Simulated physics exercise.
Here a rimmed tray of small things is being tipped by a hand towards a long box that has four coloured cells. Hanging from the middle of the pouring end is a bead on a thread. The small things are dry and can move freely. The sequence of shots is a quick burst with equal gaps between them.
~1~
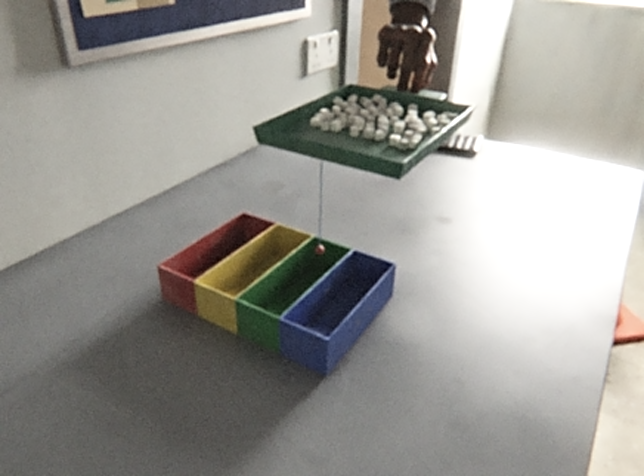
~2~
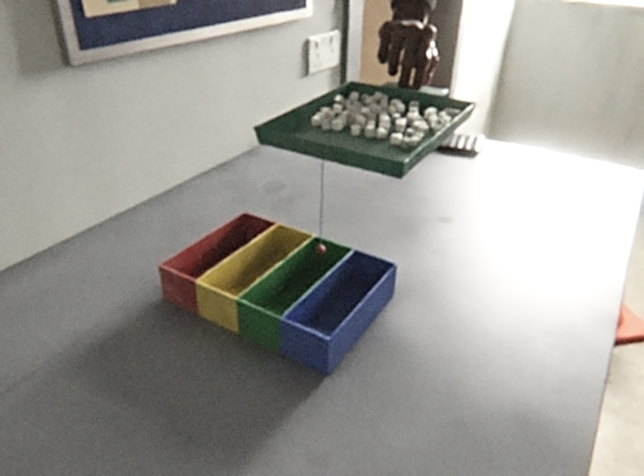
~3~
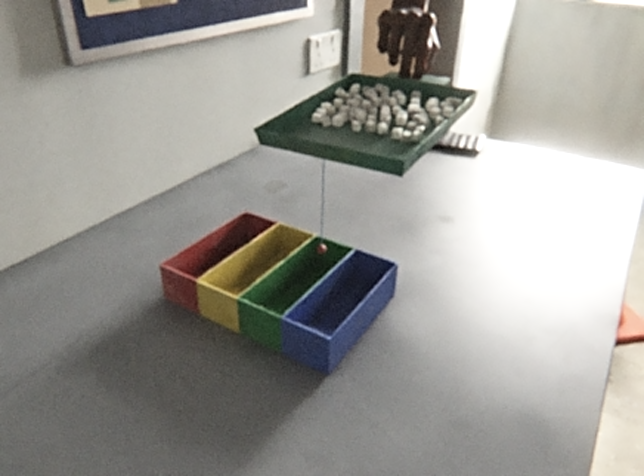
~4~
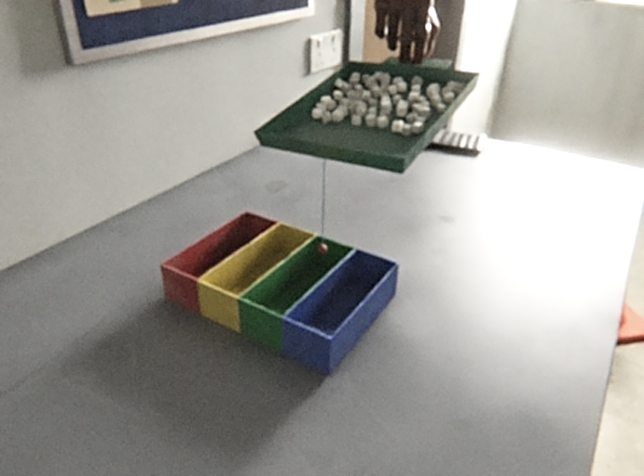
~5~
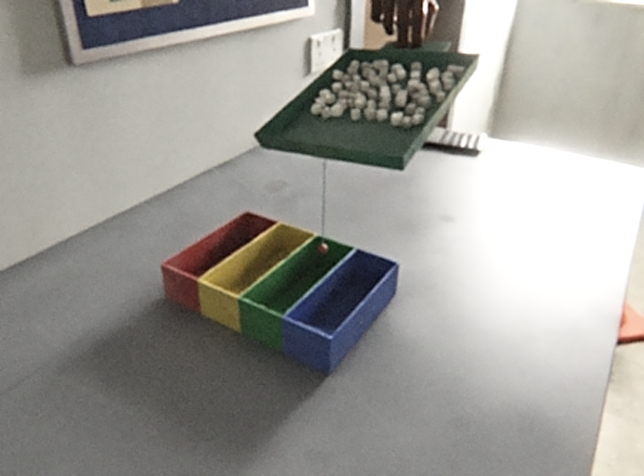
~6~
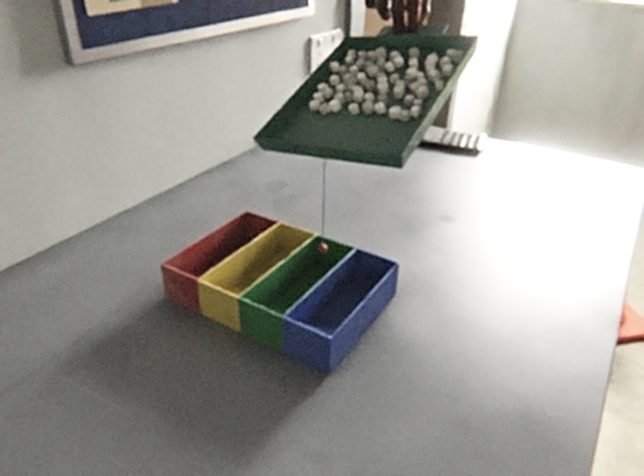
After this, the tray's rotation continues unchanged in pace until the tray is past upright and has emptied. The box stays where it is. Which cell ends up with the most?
The yellow cell.
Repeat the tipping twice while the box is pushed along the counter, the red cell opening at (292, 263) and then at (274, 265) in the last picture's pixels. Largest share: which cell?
In order of the tries: Red and the red one.
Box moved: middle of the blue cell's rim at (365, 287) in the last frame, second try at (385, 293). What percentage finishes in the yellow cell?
The first try yields 50% and the second yields 40%.
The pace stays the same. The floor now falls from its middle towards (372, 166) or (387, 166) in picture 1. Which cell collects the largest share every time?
So, in order: Blue, then the blue one.
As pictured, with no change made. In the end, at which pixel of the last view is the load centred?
Close to (259, 291) in the last picture.
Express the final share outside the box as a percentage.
About 0 per cent.
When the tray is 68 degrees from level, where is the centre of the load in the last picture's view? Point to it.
Look around (299, 127) in the last picture.
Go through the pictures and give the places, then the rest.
Corners of the pouring end at (257, 126) and (401, 161), level; middle of the load at (382, 117), sugar cubes; bead on its thread at (320, 250); red cell at (178, 287); yellow cell at (216, 304); green cell at (258, 323); blue cell at (304, 343), in the first frame.
Corners of the pouring end at (258, 127) and (402, 160), level; middle of the load at (383, 115), in the second frame.
Corners of the pouring end at (258, 128) and (402, 158), tipped barely, lowest at the left corner; middle of the load at (384, 108), in the third frame.
Corners of the pouring end at (258, 130) and (402, 156), tipped a little, lowest at the left corner; middle of the load at (385, 98), in the fourth frame.
Corners of the pouring end at (258, 133) and (401, 154), tipped clearly, lowest at the left corner; middle of the load at (384, 87), in the fifth frame.
Corners of the pouring end at (257, 136) and (399, 153), tipped clearly, lowest at the left corner; middle of the load at (381, 77); red cell at (181, 285); yellow cell at (219, 302); green cell at (261, 321); blue cell at (307, 342), in the sixth frame.
Soon after the last picture, tray tipped steeply; nearly all on the tray; a stray few falling or outside the box.
A little later, tray tipped past a quarter turn; most on the tray; a small part in the yellow cell; a small part in the red cell; a stray few in the green cell; a small part falling or outside the box.
Later still, tray tipped past a quarter turn; about two thirds in the yellow cell; about a quarter in the green cell; a small part in the red cell; a stray few in the blue cell.
At rest, tray tipped past a quarter turn; about two thirds in the yellow cell; about a quarter in the green cell; a small part in the red cell; a stray few in the blue cell.
